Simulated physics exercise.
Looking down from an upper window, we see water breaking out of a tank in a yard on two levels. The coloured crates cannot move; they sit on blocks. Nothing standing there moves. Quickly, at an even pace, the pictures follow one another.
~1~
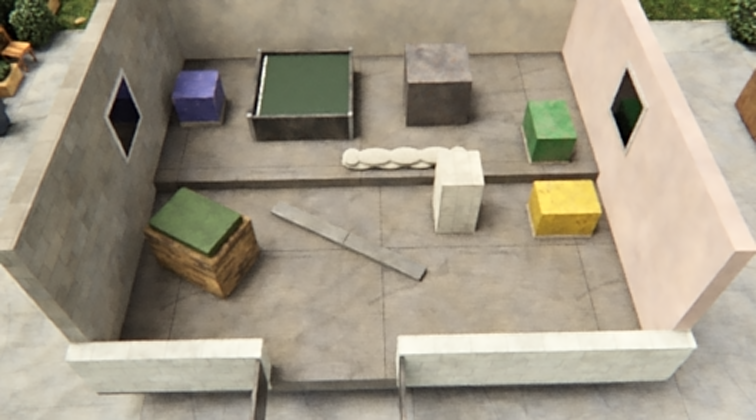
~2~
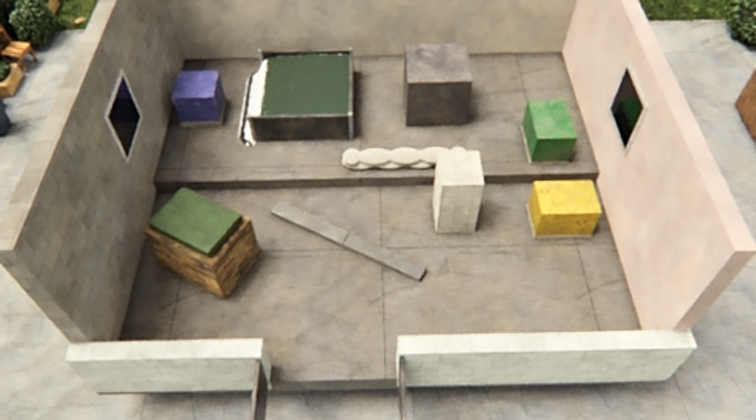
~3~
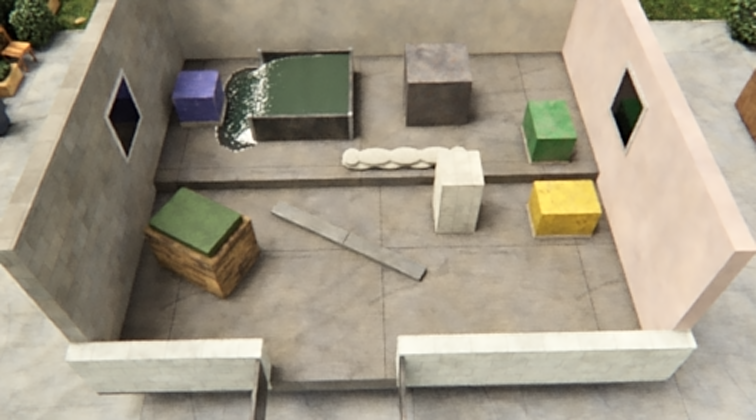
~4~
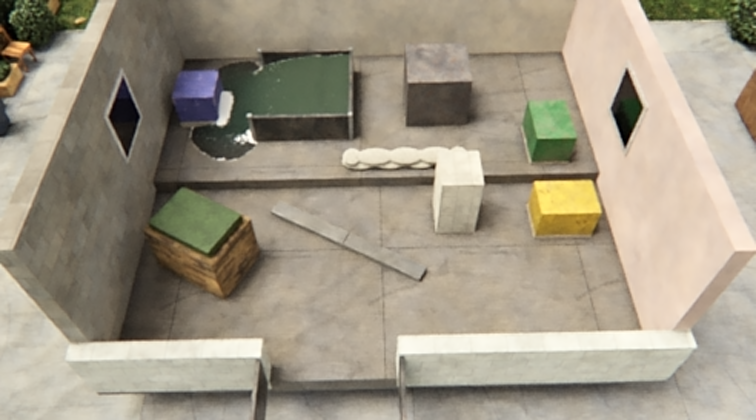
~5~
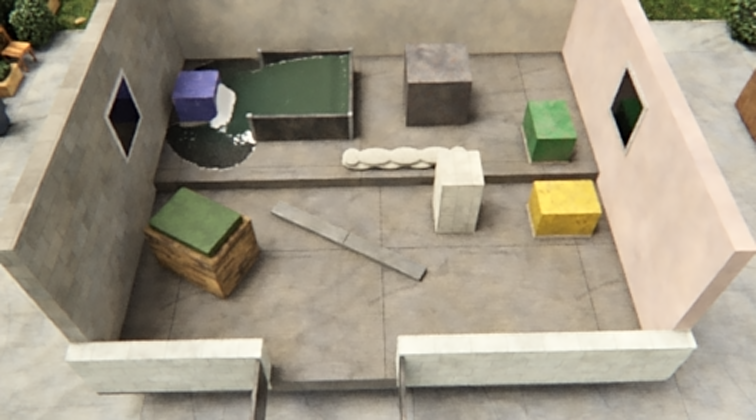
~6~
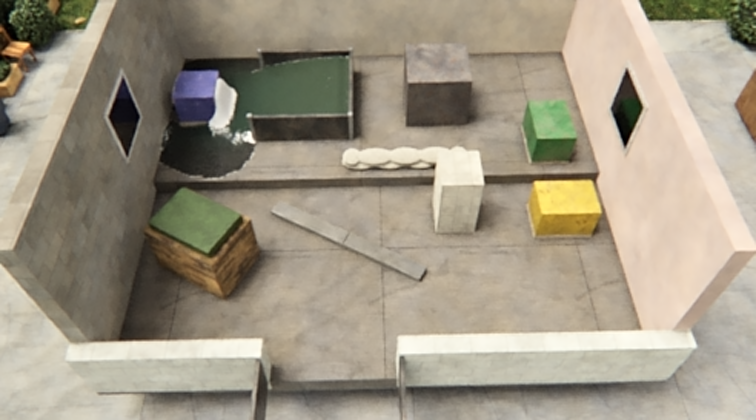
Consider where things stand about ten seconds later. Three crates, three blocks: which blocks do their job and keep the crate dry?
In the end the yellow crate is safe from the water, the green crate is safe from the water, the blue crate is caught by the water.
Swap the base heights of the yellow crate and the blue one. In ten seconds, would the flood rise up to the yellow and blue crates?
Then yellow stays clear and blue gets flooded.
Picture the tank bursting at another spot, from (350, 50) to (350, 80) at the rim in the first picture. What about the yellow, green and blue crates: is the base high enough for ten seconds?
Yellow crate is reached; green crate is reached; blue crate is not reached.
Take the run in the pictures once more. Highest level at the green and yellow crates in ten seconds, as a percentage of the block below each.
Peak levels: Approx. 60 % then 60 %.
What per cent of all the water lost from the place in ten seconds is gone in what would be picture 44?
It works out at roughly 15 per cent.
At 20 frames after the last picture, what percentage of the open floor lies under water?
Near 30 in a hundred.
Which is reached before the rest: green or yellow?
The answer is the green crate.
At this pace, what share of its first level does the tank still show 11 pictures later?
About 32 per cent.
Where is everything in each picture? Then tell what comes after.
The open tank at (303, 85) is whole and still, in the first frame.
The front is at (248, 141), out from the gap at (260, 100), in the second frame.
The front is at (237, 147), out from the gap at (260, 101), in the third frame.
The front is at (208, 150), out from the gap at (260, 101), in the fourth frame.
Water pours out at (260, 101) and has run to (175, 143), in the fifth frame.
The front is at (161, 156), out from the gap at (260, 101), in the sixth frame.
A moment on, water covers 10 % of the floor; the yellow crate not reached, the green crate not reached, the blue crate water round its plinth.
Next, water covers 20 % of the floor; the yellow crate not reached, the green crate not reached, the blue crate water round its plinth.
Then, water covers 30 % of the floor; the yellow crate not reached, the green crate not reached, the blue crate water round its plinth.
Later, water covers 50 % of the floor; the yellow crate not reached, the green crate not reached, the blue crate water round its plinth.
In the end, water covers 70 % of the floor; the yellow crate stayed above the water, the green crate stayed above the water, the blue crate was topped.
